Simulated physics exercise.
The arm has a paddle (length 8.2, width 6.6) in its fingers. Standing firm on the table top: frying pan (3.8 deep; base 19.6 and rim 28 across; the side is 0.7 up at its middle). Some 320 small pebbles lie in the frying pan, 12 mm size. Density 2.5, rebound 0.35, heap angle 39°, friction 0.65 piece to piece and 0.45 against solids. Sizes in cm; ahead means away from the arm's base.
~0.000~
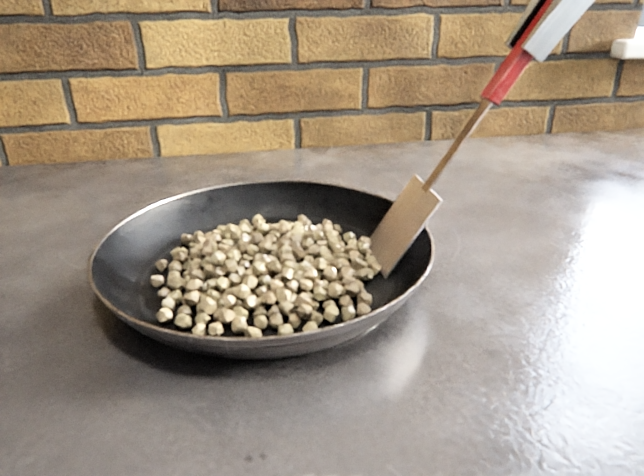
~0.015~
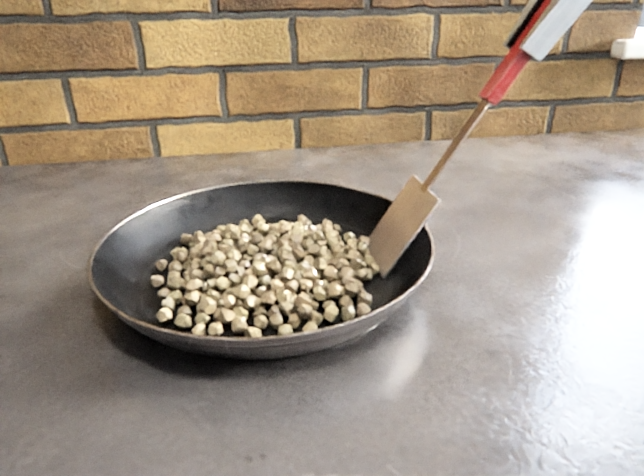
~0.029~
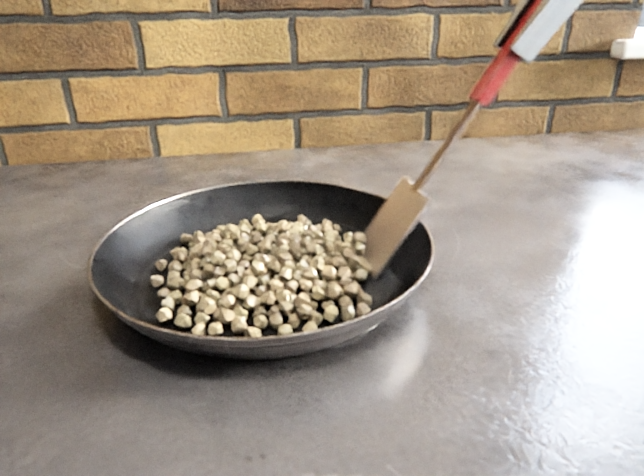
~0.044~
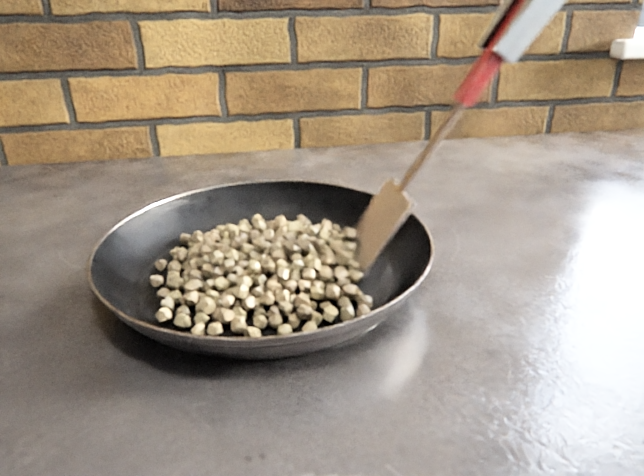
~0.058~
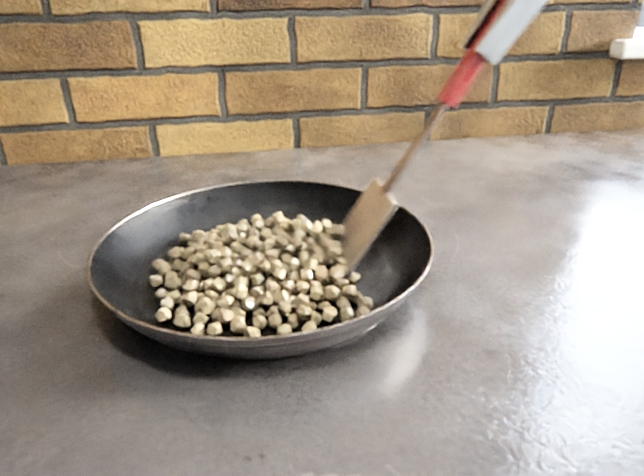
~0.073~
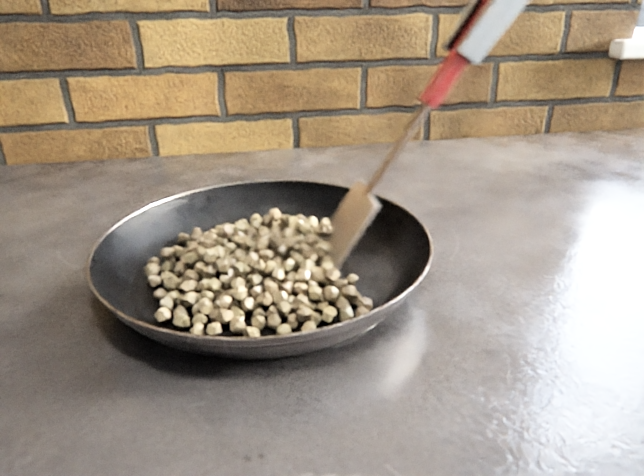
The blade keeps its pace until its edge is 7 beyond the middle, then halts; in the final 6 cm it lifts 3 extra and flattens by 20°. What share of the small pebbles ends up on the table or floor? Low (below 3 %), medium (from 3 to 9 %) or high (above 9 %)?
Answer: Medium; from 3 to 9 % of the small pebbles finish on the table or floor.
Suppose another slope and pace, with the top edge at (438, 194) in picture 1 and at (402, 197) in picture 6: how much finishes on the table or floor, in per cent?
Some 0 per cent.
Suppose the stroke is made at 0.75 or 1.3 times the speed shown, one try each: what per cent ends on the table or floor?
Some 0 and 10 per cent.
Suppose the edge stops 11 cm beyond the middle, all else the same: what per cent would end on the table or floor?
In that case some 25 per cent.
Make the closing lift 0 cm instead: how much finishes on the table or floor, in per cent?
About 0 per cent.
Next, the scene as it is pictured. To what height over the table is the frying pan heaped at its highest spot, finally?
Some 5.0 cm.
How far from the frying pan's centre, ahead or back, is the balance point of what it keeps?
About 5.0 cm ahead.
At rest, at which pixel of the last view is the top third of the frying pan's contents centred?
At about (151, 261).
After 0.11 s, sloping 57°, highest piece 4 above the table; 319 in the frying pan.
After 0.15 s, sloping 50°, highest piece 5 above the table; 319 in the frying pan.
After 0.37 s, sloping 37°, highest piece 5 above the table; 303 in the frying pan, 15 on the table or floor, 1 on the blade or in flight.
After 1.42 s, sloping 37°, highest piece 5 above the table; 303 in the frying pan, 16 on the table or floor.
At rest, 303 in the frying pan, 16 on the table or floor. That is 5 % on the table or floor.
